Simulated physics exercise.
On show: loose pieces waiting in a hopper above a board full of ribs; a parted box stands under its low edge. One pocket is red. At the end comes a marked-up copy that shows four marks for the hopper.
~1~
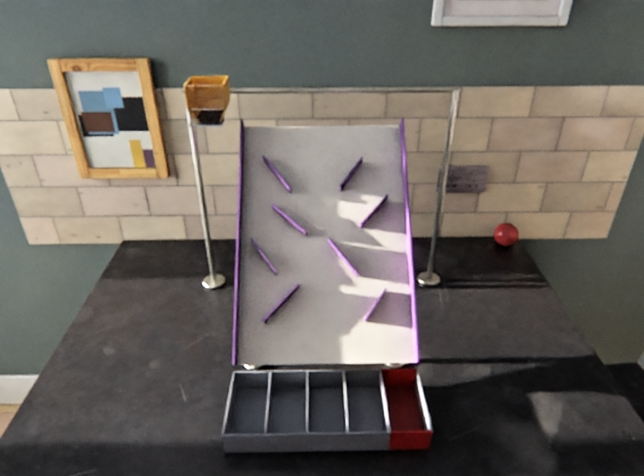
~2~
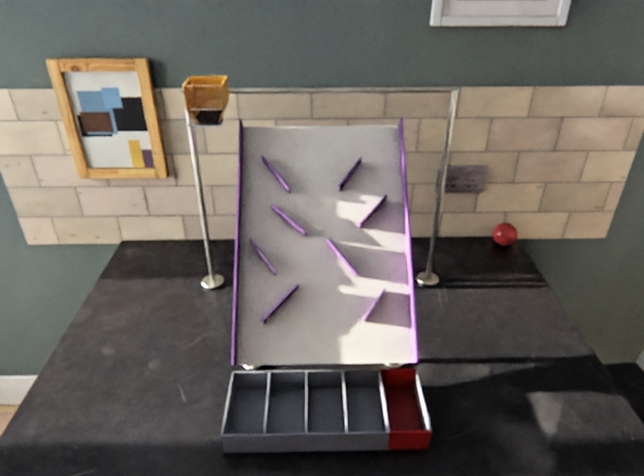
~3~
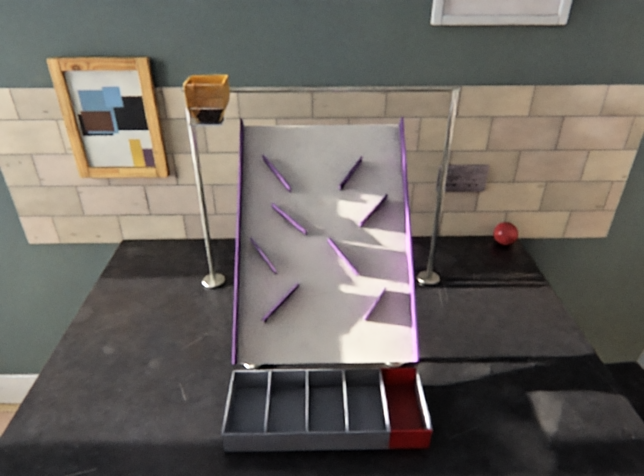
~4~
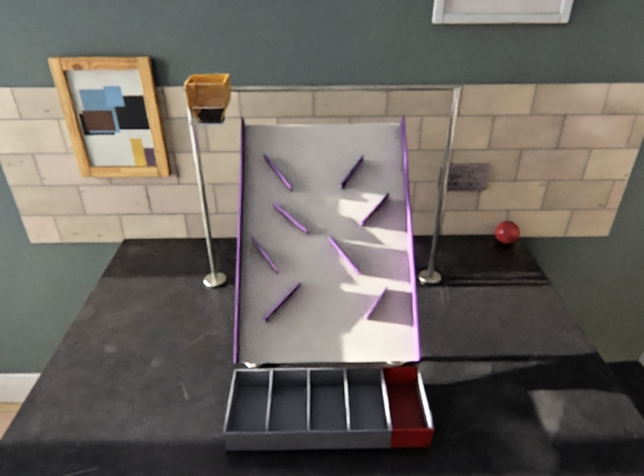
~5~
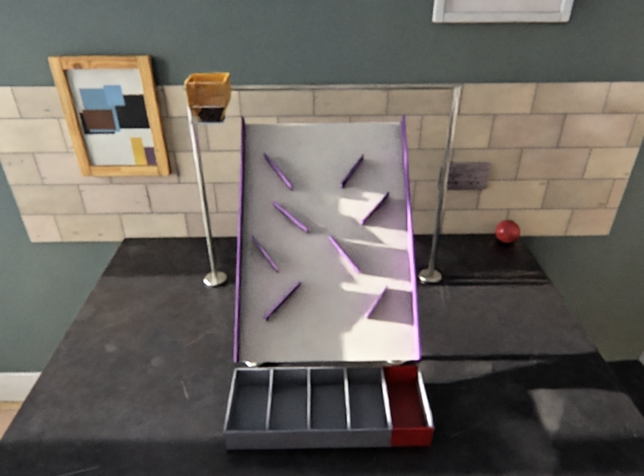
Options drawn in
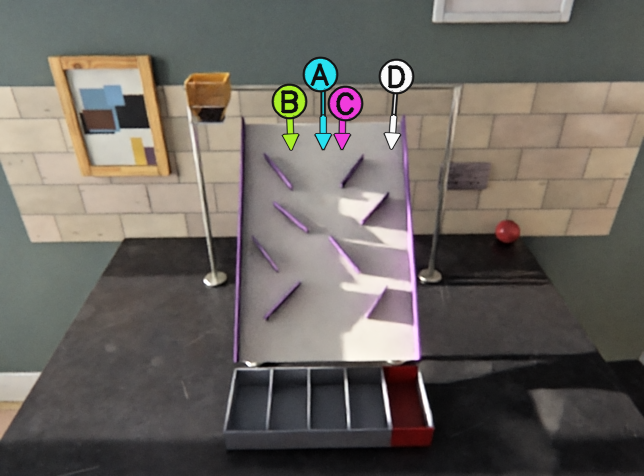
On a dark countertop against a tiled wall, a sloped board with purple ribs stood above a parted box with one red pocket at the right, and nothing moved apart from a slight shift of the view.
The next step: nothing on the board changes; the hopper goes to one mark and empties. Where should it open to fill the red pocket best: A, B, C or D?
I would pick mark D.
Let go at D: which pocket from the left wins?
The fifth from the left.
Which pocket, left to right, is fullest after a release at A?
It is the third one.
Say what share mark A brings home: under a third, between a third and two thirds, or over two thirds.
Mark A gives under a third.
On the marked copy, mark A meets the board at (323, 143); mark B meets the board at (290, 144); mark C meets the board at (342, 143); mark D meets the board at (391, 143).
With A, a stray few in the red pocket, nearly all in other pockets, a stray few outside the box.
With B, a stray few in the red pocket, nearly all in other pockets, a small part outside the box.
With C, none in the red pocket, nearly all in other pockets, a small part outside the box.
With D, about two thirds in the red pocket, about a third in other pockets.
